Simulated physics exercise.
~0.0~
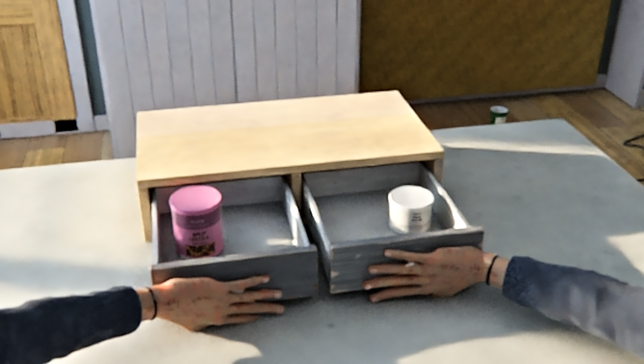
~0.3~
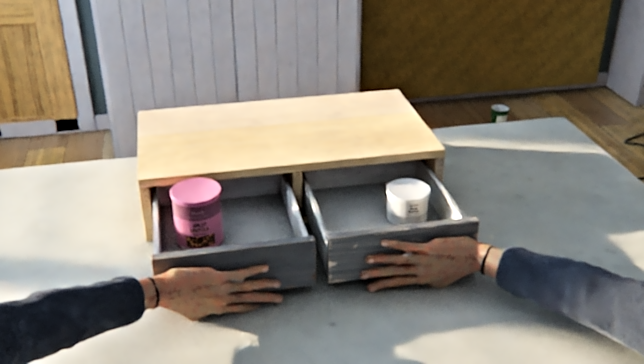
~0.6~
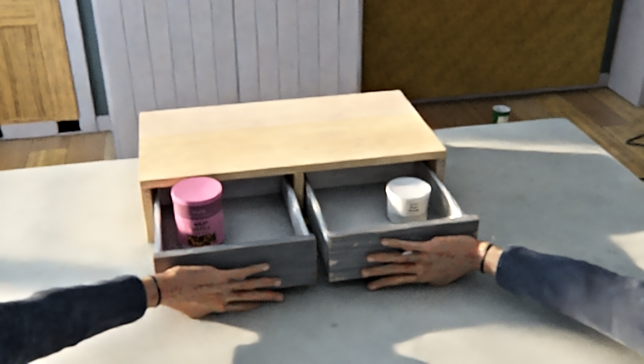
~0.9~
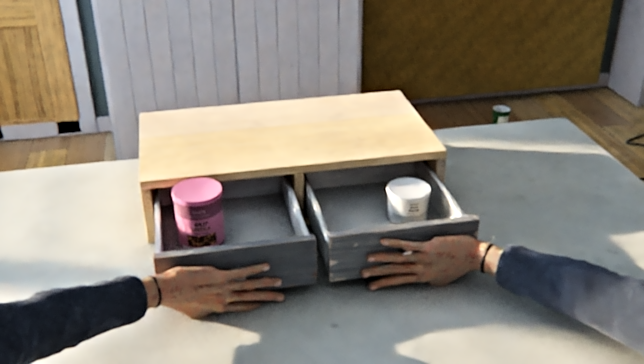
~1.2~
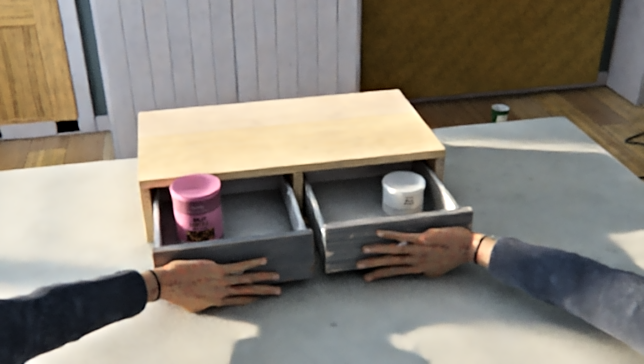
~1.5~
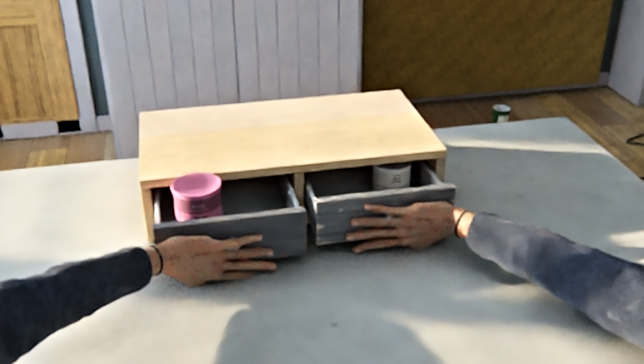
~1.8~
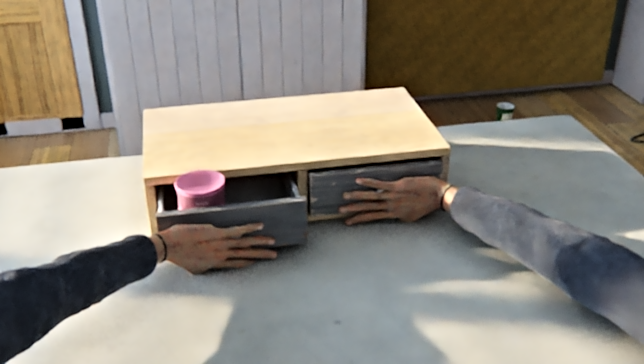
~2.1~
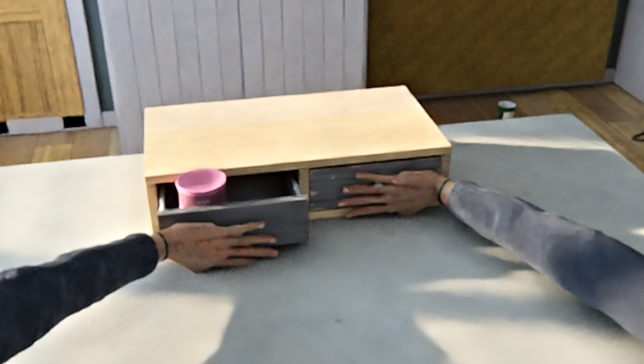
Two hands push both drawers inward; the right one closes, the left stays ajar.
